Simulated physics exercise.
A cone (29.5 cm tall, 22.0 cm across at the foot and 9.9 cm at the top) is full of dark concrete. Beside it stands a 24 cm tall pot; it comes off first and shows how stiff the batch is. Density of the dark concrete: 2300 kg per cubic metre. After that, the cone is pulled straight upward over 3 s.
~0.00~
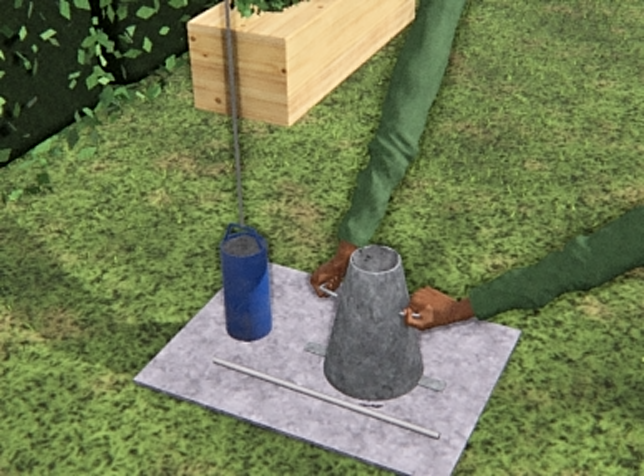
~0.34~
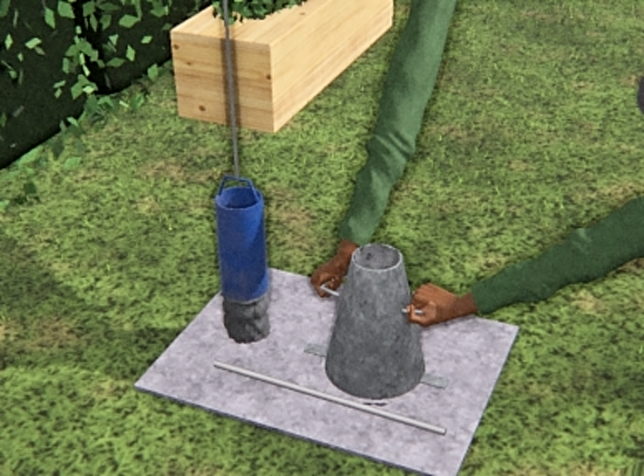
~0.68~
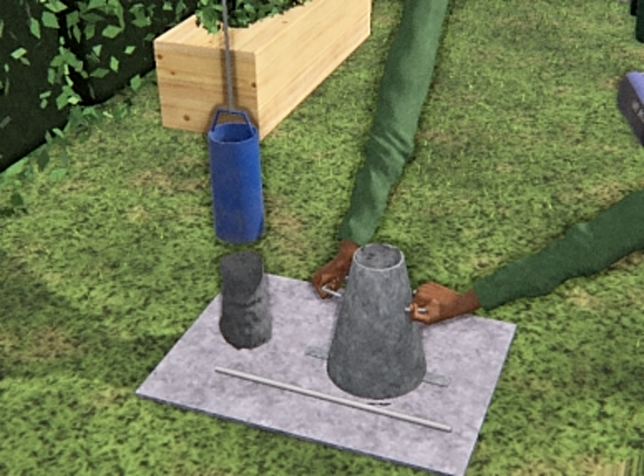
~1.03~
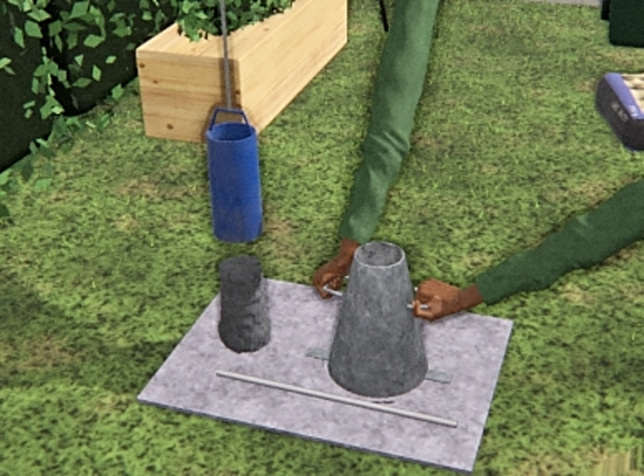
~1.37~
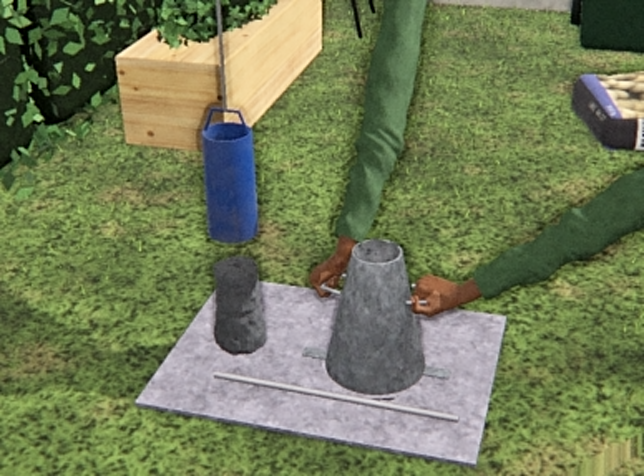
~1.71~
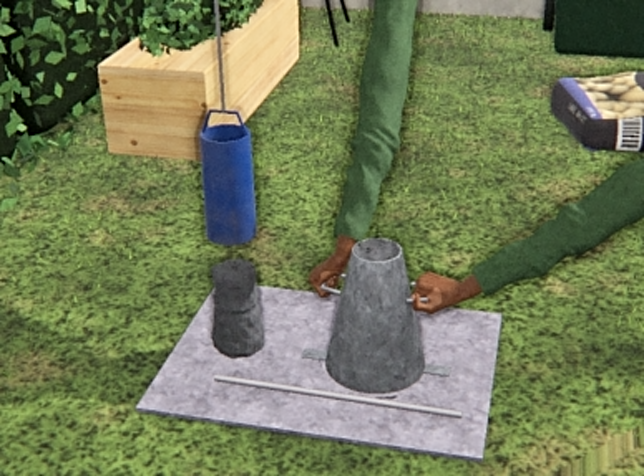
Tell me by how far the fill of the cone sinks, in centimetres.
It sinks by some 0 cm.
By 2.5 s, the cone is up 7.5 cm; the dark concrete has come down 0.1 cm to 29 cm and is 22 cm wide.
By 3.2 s, the cone is up 18 cm; the dark concrete has come down 0.1 cm to 29 cm and is 22 cm wide.
By 4.0 s, the cone is up 31 cm; the dark concrete has come down 0.1 cm to 29 cm and is 22 cm wide.
By 4.9 s, the cone is clear; the dark concrete has come down 0.1 cm to 29 cm and is 22 cm wide.
By 5.4 s, at rest, the cone is clear; the dark concrete has come down 0.1 cm to 29 cm and is 22 cm wide.
